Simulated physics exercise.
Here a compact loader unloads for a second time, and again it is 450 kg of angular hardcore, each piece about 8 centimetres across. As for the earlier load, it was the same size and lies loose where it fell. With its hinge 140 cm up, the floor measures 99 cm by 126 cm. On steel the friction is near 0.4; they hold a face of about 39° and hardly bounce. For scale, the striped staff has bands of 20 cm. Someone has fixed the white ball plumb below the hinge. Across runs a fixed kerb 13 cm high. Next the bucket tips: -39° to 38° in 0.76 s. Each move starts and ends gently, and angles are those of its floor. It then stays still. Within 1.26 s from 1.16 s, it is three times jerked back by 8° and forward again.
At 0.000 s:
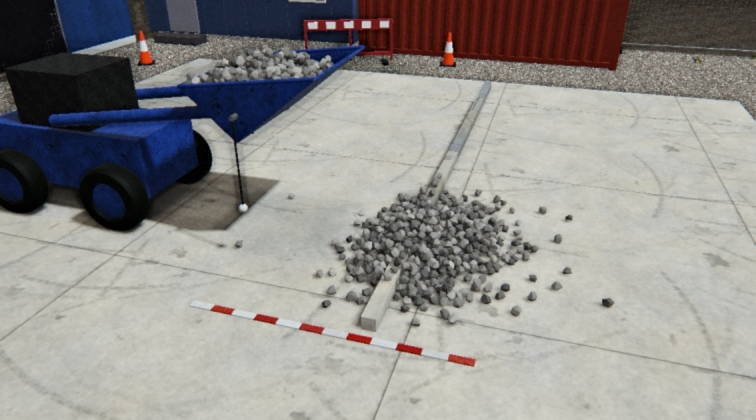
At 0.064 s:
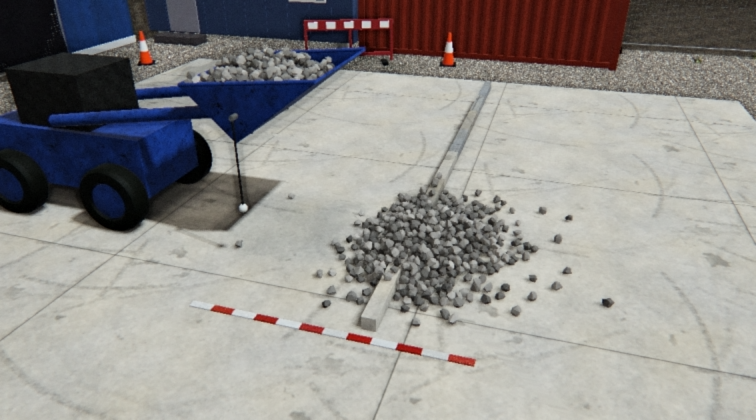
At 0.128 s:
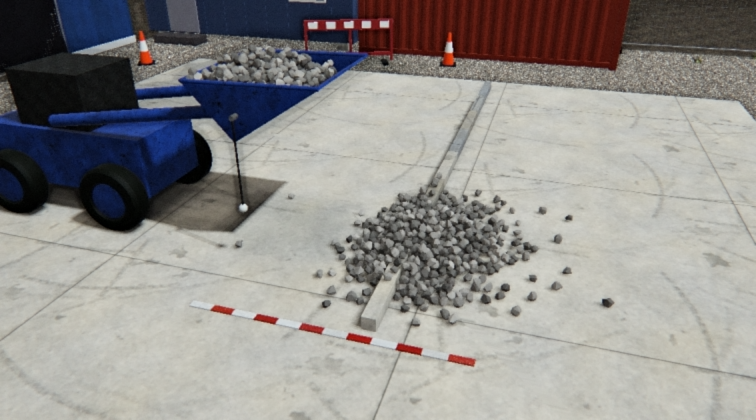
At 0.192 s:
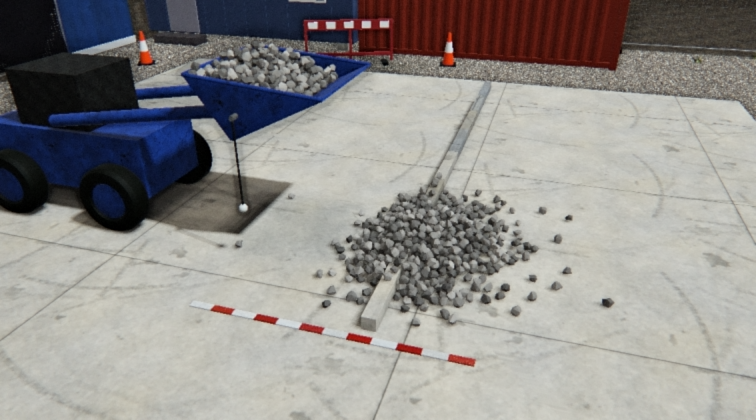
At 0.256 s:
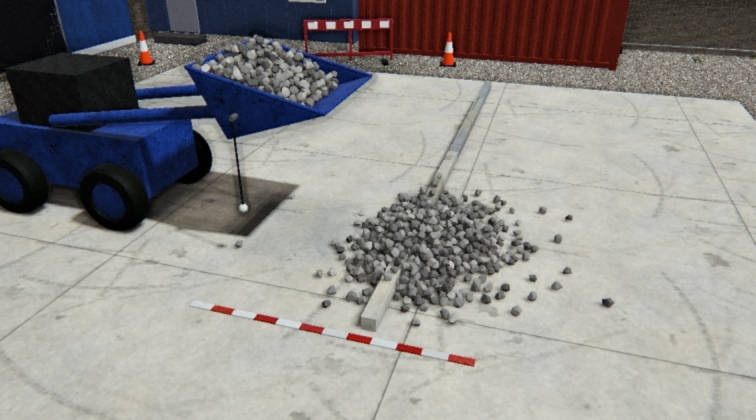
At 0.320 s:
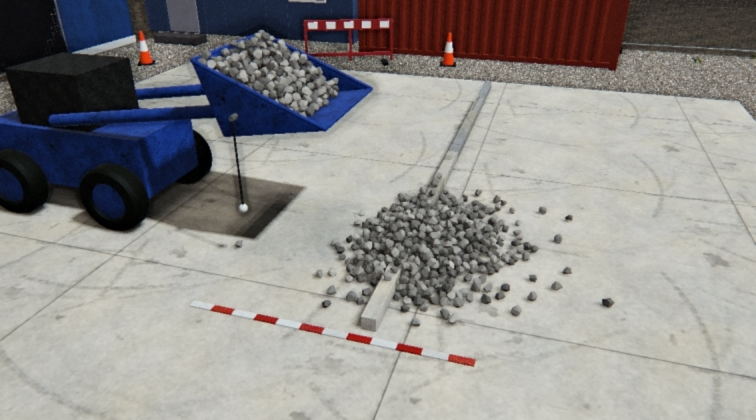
Blue loader's raised bucket of grey stones tilting gradually forward beside a loose stone heap lying across a narrow kerb.
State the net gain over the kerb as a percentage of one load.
5 %.
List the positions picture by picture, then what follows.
Lip at (314, 79), floor tilted -39°, highest stones at (274, 57). The earlier load is highest near (414, 219), 28 cm above ground level, 37 % on this side of the kerb, 63 % over the kerb, in the first picture.
Lip at (315, 82), floor tilted -37°, highest stones at (268, 56); the stones move at 0.2 m/s on average, in the second picture.
Lip at (318, 89), floor tilted -33°, highest stones at (265, 55); the stones move at 0.3 m/s on average, in the third picture.
The bucket is at -27°, its lip at (322, 101); the top of the load is at (256, 49); the stones move at 0.5 m/s on average, in the fourth picture.
Lip at (325, 115), floor tilted -19°, highest stones at (253, 45); the stones move at 0.6 m/s on average, in the fifth picture.
Lip at (326, 130), floor tilted -10°, highest stones at (256, 40); the stones move at 0.6 m/s on average, in the sixth picture.
After 0.6 s the floor is at 26°; in per cent of one load, 100 in the bucket, 37 on this side of the kerb, 63 over the kerb; the foremost stones are at (558, 259).
After 0.9 s the floor is at 38°; in per cent of one load, 93 in the bucket, 44 on this side of the kerb, 63 over the kerb; the foremost stones are at (558, 259).
After 2.9 s the floor is at 38°; in per cent of one load, 0 in the bucket, 132 on this side of the kerb, 68 over the kerb; the foremost stones are at (558, 259).
After 5.6 s the floor is at 38°; in per cent of one load, 0 in the bucket, 132 on this side of the kerb, 68 over the kerb; the foremost stones are at (558, 259). Net gain over the kerb, 5.
